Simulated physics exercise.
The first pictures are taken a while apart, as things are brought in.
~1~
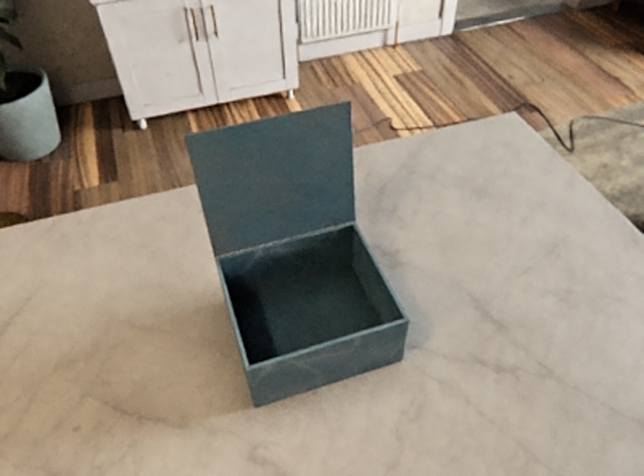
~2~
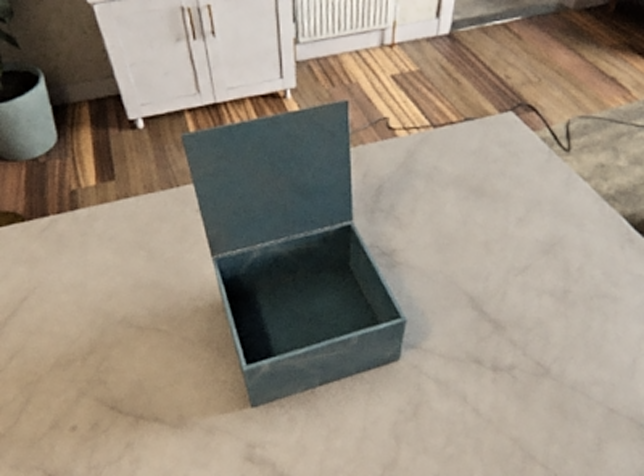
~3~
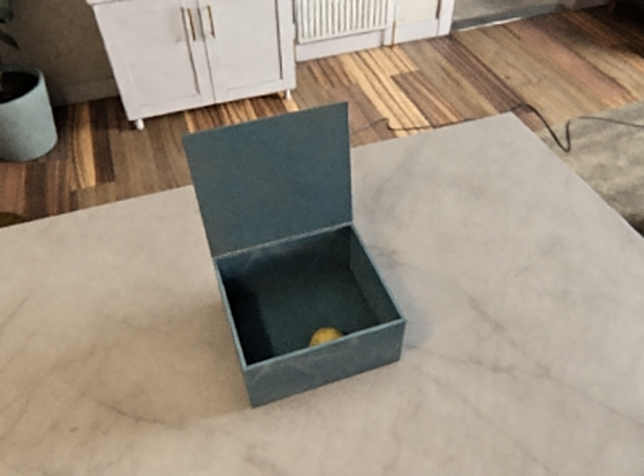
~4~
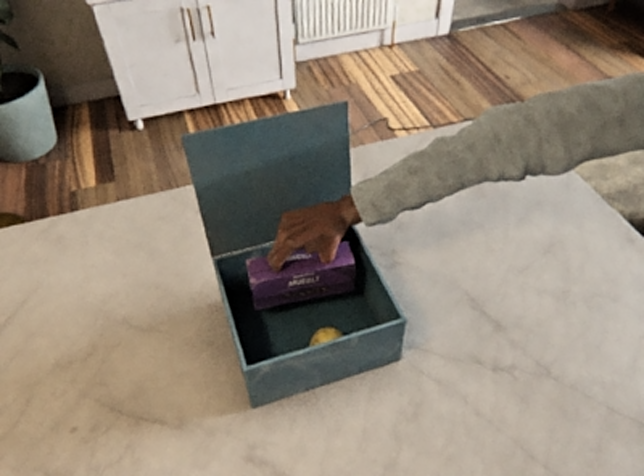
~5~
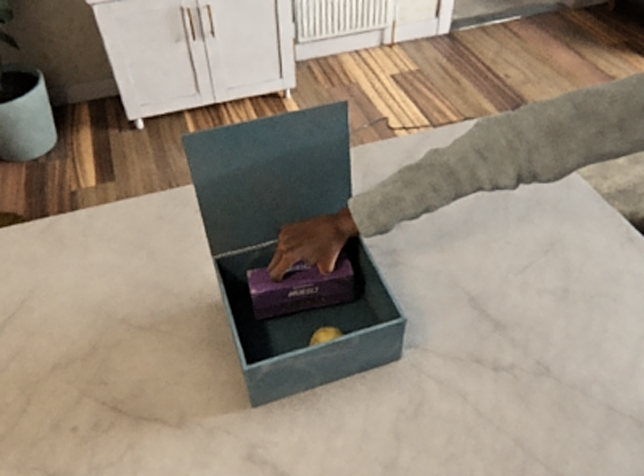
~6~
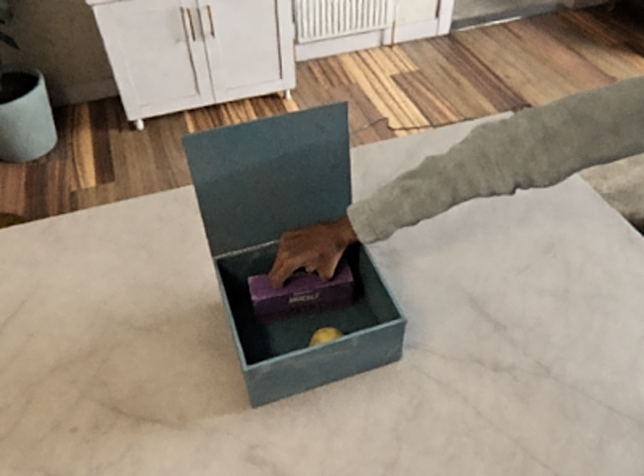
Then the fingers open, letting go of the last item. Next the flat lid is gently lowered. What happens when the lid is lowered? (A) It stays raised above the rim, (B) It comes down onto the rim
It comes down onto the rim (B).
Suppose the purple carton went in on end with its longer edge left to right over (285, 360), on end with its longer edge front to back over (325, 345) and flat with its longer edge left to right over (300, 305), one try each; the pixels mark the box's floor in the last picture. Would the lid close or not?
With the first placement the lid remains open; with the second, it ends up closed; with the third, it ends up closed.
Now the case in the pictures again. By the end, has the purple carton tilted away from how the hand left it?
At the finish the purple carton holds its orientation.
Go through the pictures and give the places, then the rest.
The last thing is not in view yet, in the first picture.
The last thing is not in view yet, in the second picture.
The last thing is not in view yet, in the third picture.
On its way; purple carton (302, 275), in the fourth picture.
On its way; purple carton (301, 286), in the fifth picture.
Put in, still held; purple carton (302, 292), in the sixth picture.
Then, 1.40 s on from there, lid 72° above the rim.
Then, 1.90 s on from there, lid 33° above the rim.
In the end, lid shut; both unmoved. At the end, from the last picture's camera, purple carton near (302, 292).
